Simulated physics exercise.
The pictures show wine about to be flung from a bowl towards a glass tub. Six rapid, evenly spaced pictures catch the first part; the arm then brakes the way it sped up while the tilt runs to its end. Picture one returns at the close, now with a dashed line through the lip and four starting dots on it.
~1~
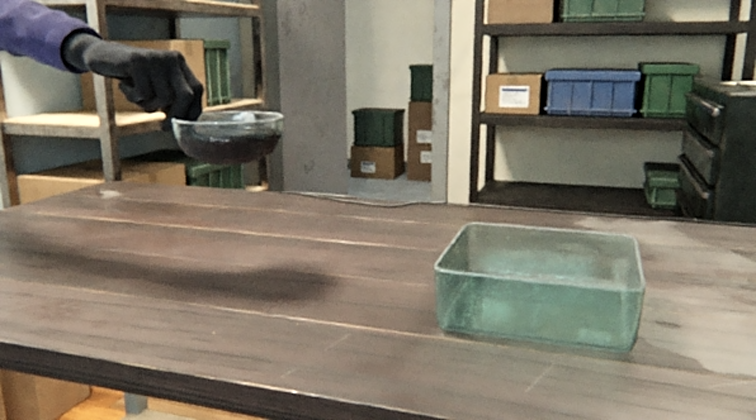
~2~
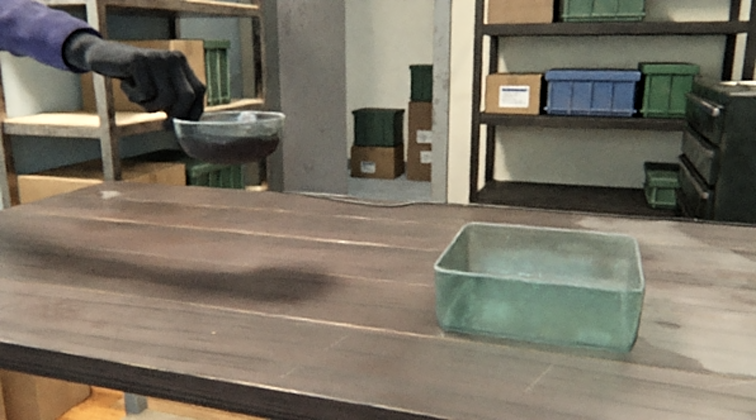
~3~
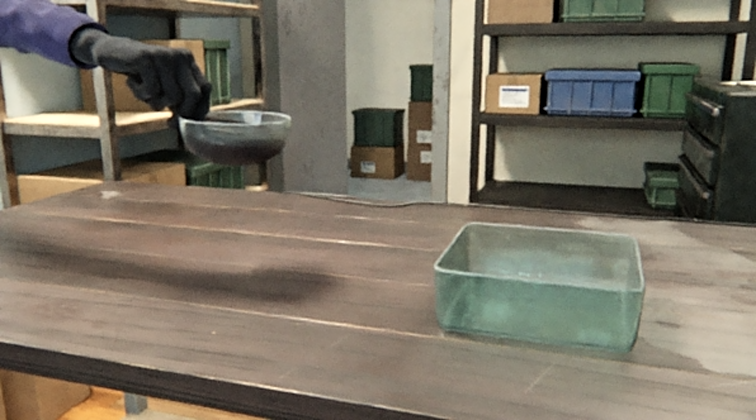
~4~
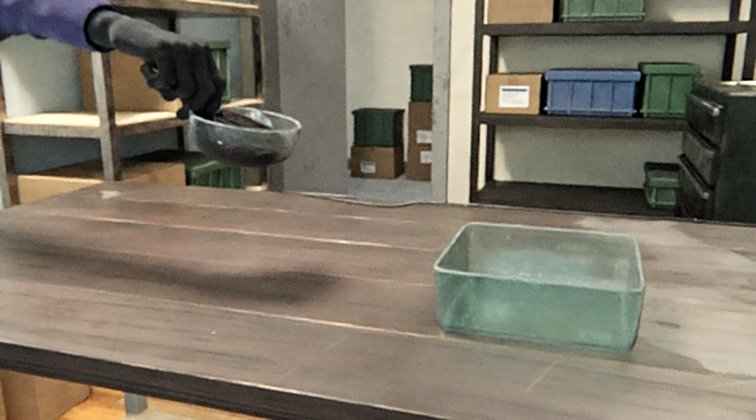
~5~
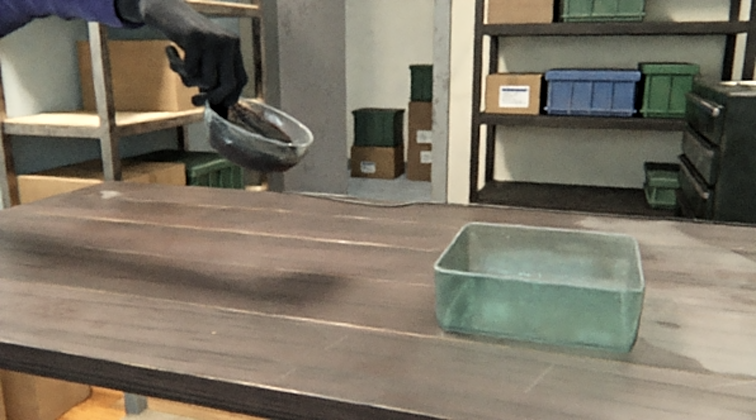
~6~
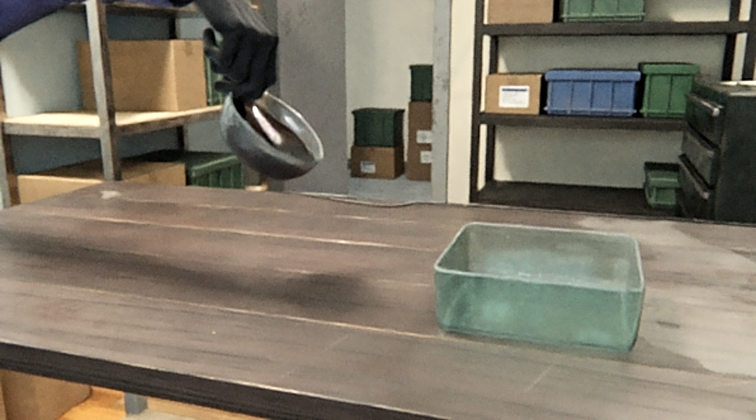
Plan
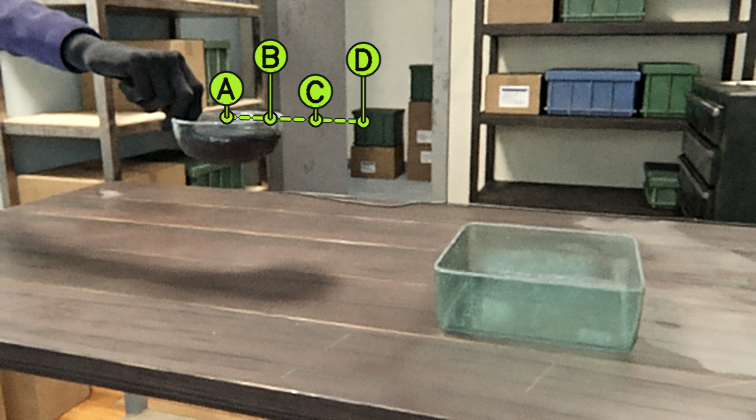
Black-gloved hand holding a clear bowl of dark liquid above a wooden table, then tilting it rightward near a green-tinted glass tub.
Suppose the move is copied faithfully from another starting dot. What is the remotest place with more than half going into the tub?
The limit is D.
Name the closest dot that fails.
C it is.
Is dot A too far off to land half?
Yes, that goes wrong.
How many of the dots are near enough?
One of the four.
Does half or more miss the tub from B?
Yes.
In lime, A at (226, 116); B at (270, 118); C at (315, 119); D at (363, 121).
If A is chosen, about 0 % lands in the tub, 100 % falls short.
If B is chosen, about 0 % lands in the tub, 100 % falls short.
If C is chosen, about 7 % lands in the tub, 89 % falls short and 3 % goes beside or beyond.
If D is chosen, about 70 % lands in the tub, 8 % falls short and 22 % goes beside or beyond.
